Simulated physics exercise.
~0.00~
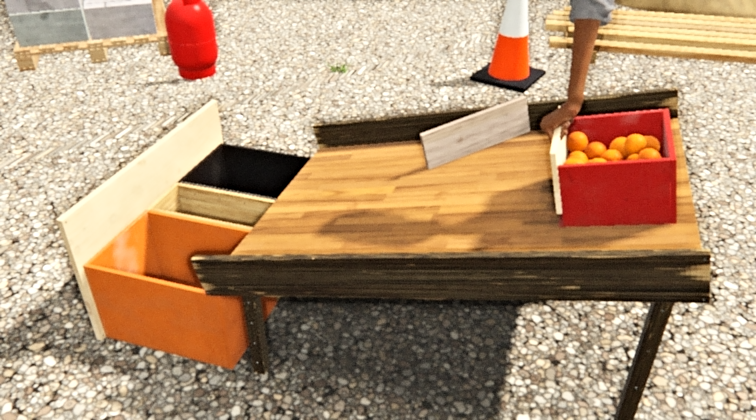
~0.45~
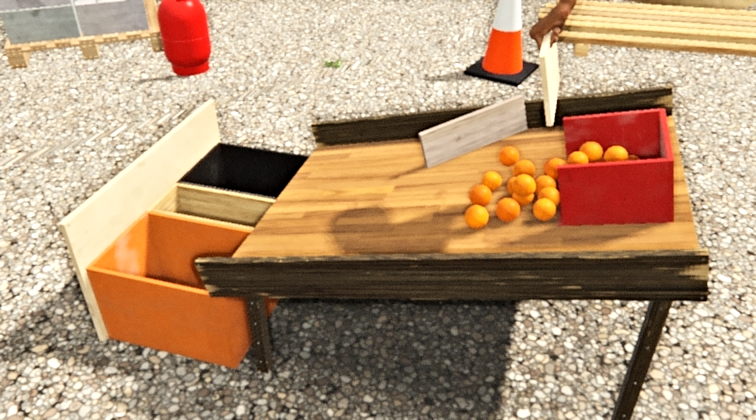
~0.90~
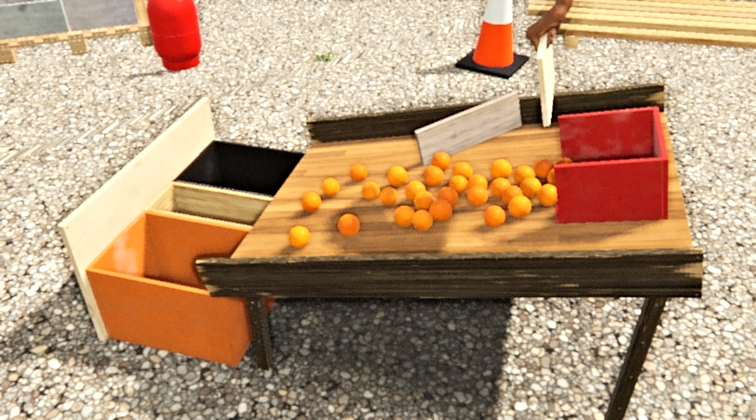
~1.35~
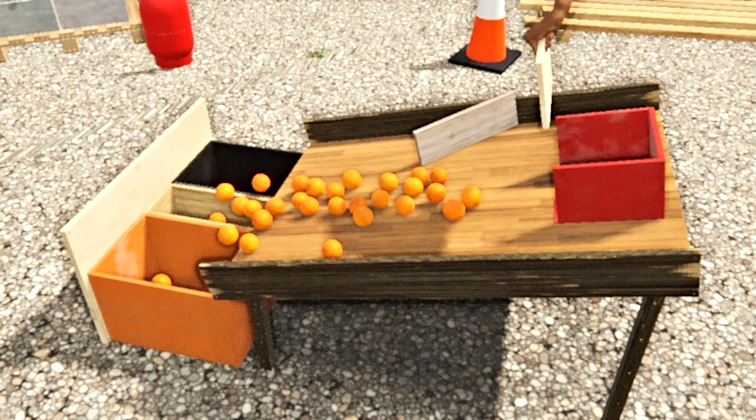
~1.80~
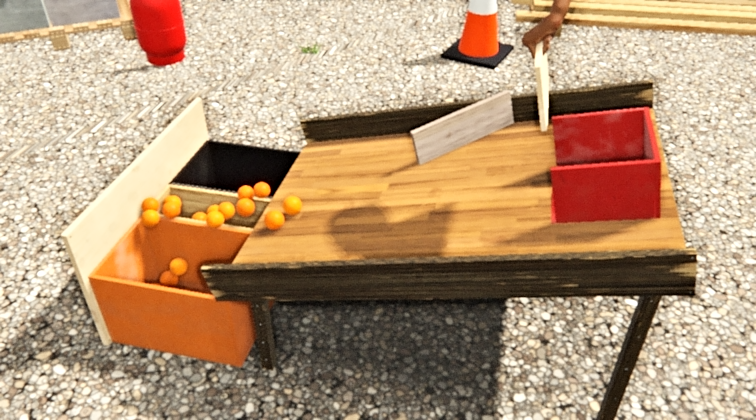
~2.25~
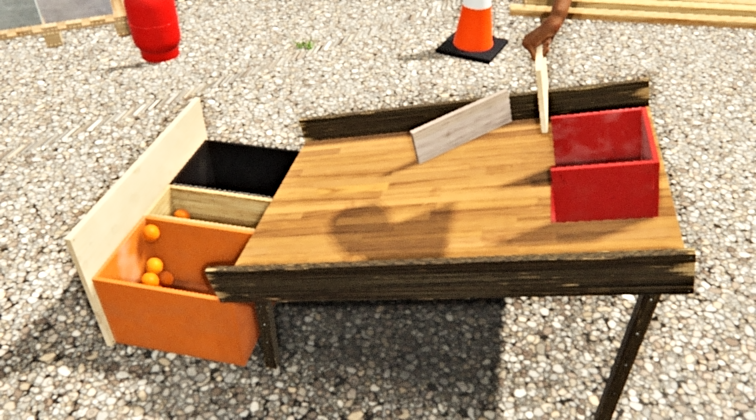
Oranges spill from a red pen after a hand lifts the gate, rolling left down a sloping wooden table past an angled board and dropping off the end into the bins below, leaving the table and pen empty and several oranges visible in the orange tub.
